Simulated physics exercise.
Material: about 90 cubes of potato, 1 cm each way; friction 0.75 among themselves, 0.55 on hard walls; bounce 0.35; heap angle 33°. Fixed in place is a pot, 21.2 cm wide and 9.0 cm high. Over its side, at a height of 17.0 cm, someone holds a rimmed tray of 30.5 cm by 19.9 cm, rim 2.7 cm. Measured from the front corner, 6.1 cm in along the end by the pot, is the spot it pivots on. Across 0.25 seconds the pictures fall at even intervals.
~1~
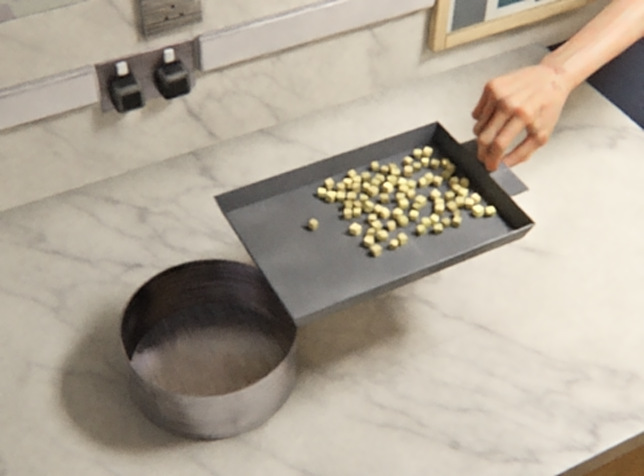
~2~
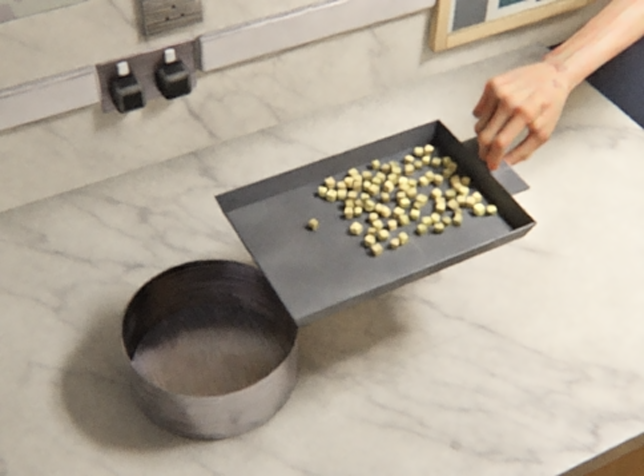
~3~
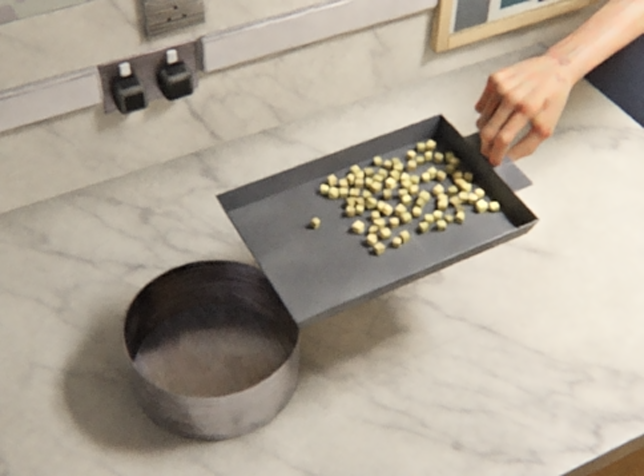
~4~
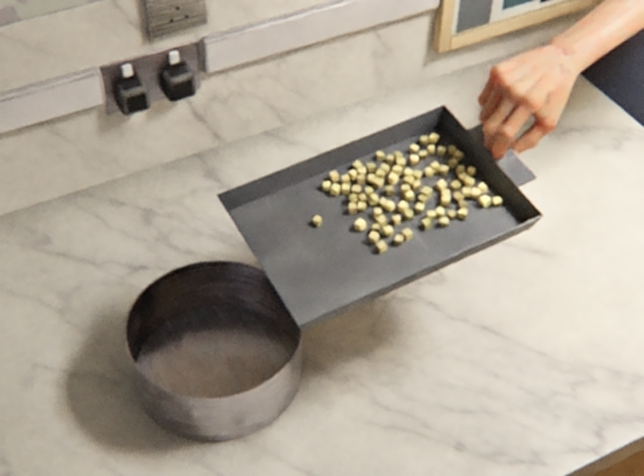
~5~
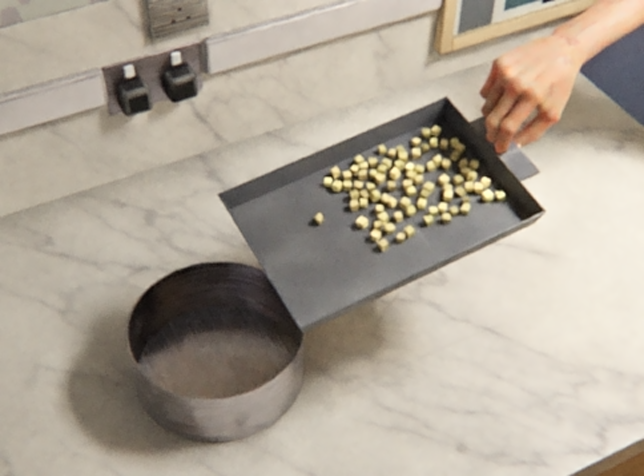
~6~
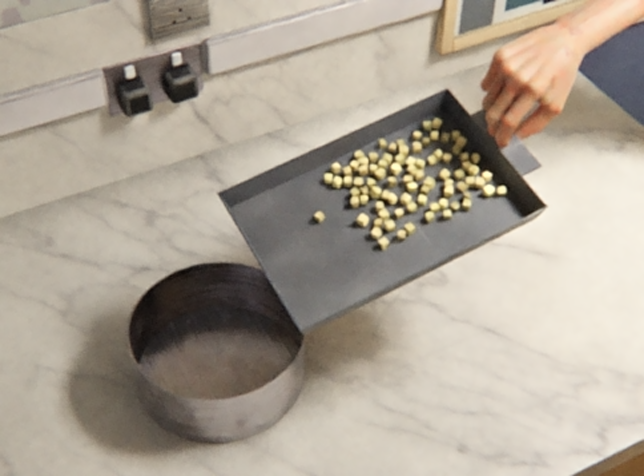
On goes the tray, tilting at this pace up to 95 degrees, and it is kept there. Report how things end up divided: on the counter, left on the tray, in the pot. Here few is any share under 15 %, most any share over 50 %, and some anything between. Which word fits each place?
Counter: Most; left on the tray: Few; pot: Few.
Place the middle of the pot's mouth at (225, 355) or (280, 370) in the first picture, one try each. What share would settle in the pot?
About 85 and 100 per cent.
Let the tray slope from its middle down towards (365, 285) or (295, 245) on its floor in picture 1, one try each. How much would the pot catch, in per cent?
The share comes to about 0 in a hundred, then about 95 in a hundred.
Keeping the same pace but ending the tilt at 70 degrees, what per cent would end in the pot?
It would land at about 5 percent.
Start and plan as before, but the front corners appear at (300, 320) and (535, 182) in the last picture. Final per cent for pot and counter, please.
Pot 55 % / counter 45 %.
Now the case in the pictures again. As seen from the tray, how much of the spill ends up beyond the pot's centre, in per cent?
50 %.
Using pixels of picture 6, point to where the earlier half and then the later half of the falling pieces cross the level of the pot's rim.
Around (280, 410), then around (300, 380).
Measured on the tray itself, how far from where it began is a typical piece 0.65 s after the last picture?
Displacement on the tray: Roughly 14 cm.
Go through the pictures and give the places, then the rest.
Tray tilt 0 degrees, front corners at (297, 311) and (527, 221); middle of the pieces at (400, 198); pot at (209, 323), in the first frame.
Tray tilt 1 degrees, front corners at (298, 312) and (528, 220); middle of the pieces at (401, 197), in the second frame.
Tray tilt 3 degrees, front corners at (300, 314) and (531, 217); middle of the pieces at (403, 194), in the third frame.
Tray tilt 5 degrees, front corners at (301, 317) and (534, 213), lowest corner left front; middle of the pieces at (406, 190), in the fourth frame.
Tray tilt 8 degrees, front corners at (303, 319) and (537, 209), lowest corner left front; middle of the pieces at (408, 185), in the fifth frame.
Tray tilt 11 degrees, front corners at (303, 322) and (538, 205), lowest corner left front; middle of the pieces at (409, 180); pot at (216, 326), in the sixth frame.
Then, 0.65 s after the last picture, tilt 51 degrees; the tray holds 100 %, the pot 0 %.
Then, 1.08 s after the last picture, tilt 77 degrees; the tray holds 45 %, the pot 5 %.
Then, 1.59 s after the last picture, tilt 95 degrees; the tray holds 5 %, the pot 5 %.
In the end, counter 95 %, tray 0 %, pot 5 %.
